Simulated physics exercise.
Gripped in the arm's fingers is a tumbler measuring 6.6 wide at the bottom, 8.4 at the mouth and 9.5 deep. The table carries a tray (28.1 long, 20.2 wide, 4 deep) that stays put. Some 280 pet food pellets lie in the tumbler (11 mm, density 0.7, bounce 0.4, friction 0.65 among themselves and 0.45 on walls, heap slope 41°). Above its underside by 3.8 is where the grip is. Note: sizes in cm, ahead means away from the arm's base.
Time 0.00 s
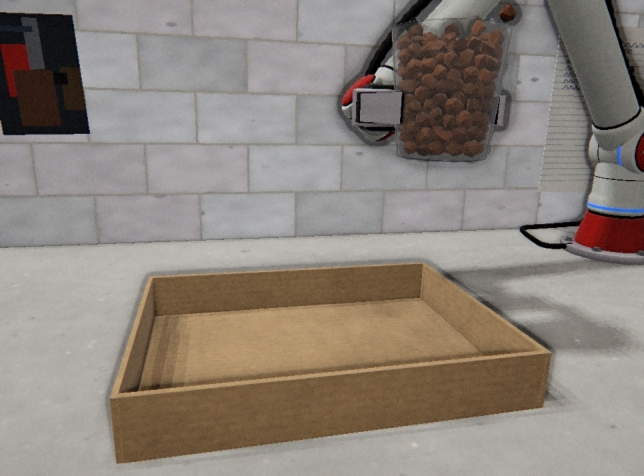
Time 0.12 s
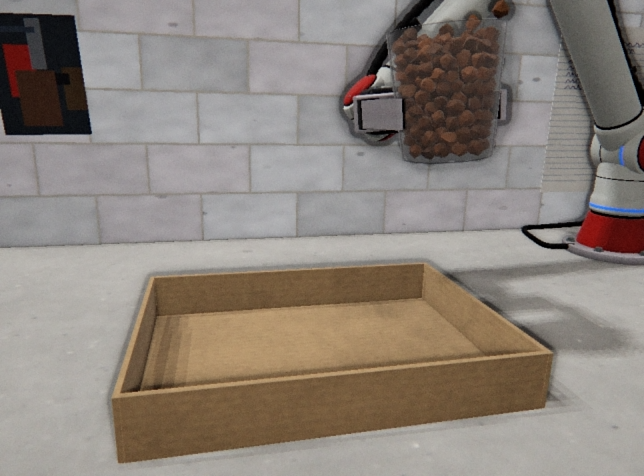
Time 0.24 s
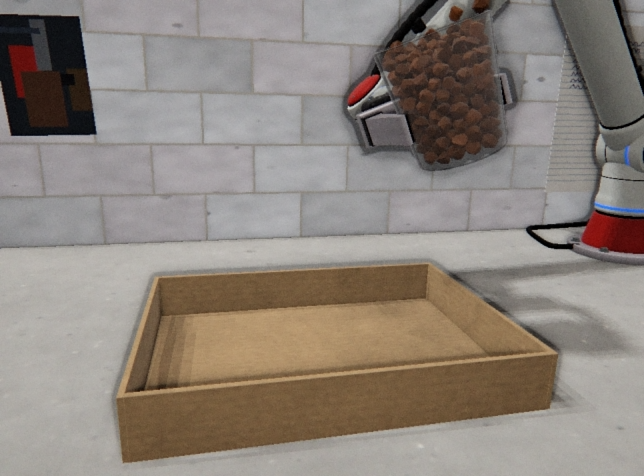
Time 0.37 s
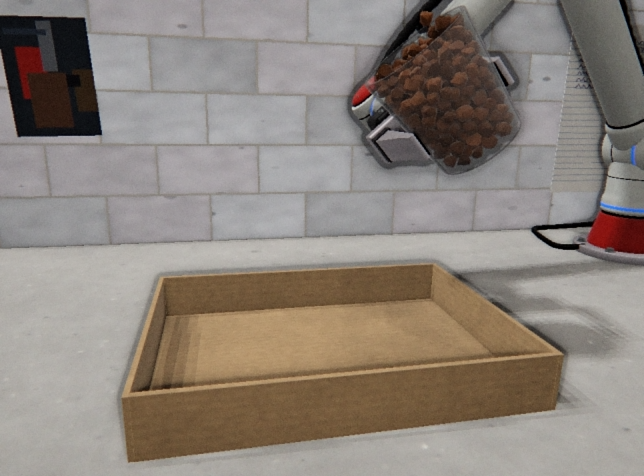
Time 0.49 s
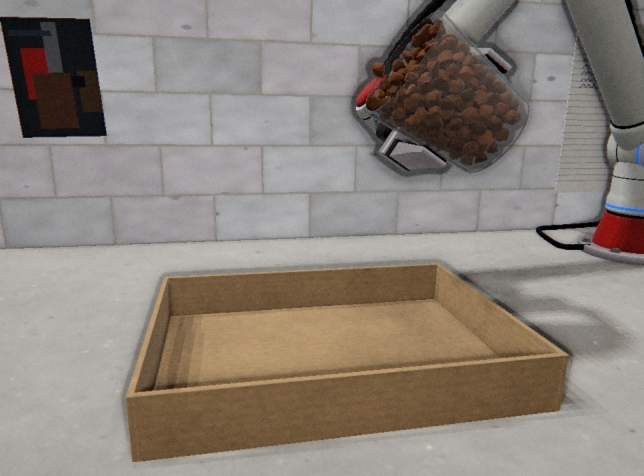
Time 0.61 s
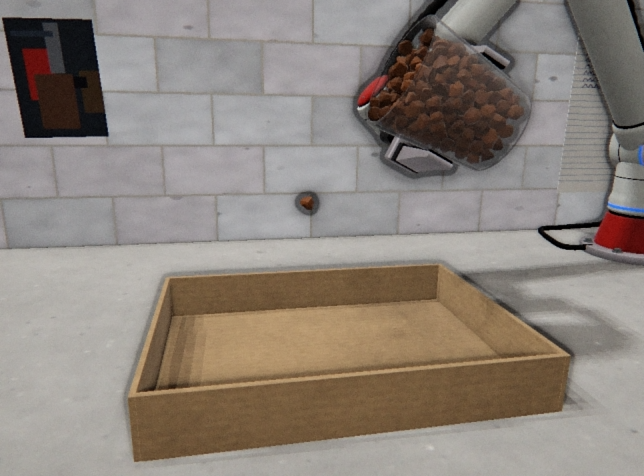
We see a robot arm holding a clear tumbler of brown pellets above and behind an empty tray, then tilting it steadily leftward until it leans steeply and a single pellet drops through the air beside it.
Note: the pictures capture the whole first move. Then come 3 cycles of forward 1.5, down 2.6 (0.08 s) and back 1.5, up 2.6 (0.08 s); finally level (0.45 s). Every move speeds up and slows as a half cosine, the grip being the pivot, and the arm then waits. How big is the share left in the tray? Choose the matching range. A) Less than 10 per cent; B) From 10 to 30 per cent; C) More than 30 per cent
Answer: B.
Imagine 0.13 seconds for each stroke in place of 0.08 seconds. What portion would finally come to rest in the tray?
In that case about 5 in a hundred.
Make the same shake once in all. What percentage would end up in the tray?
10 per cent.
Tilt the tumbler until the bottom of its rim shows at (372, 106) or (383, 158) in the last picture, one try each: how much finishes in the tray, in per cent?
First try about 15 per cent, second try about 45 per cent.
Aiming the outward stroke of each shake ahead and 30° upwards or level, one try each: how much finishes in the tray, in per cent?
You'd get some 60 per cent with the first setting and some 45 per cent with the second.
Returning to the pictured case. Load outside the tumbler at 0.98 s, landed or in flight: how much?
10 %.
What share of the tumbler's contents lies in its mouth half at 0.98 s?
Roughly 50 per cent.
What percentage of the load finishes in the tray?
The share is close to 20 per cent.
After 0.98 s, tilted 63° forward, highest piece 24 above the table; 254 in the tumbler, 20 in the tray, 11 in flight or on a rim.
After 1.35 s, tilted 23° forward, highest piece 25 above the table; 227 in the tumbler, 56 in the tray, 2 in flight or on a rim.
After 1.74 s, level, highest piece 26 above the table; 227 in the tumbler, 58 in the tray.
After 2.79 s, level, highest piece 26 above the table; 227 in the tumbler, 58 in the tray.
At rest, 227 in the tumbler, 58 in the tray. That is 20 % in the tray.
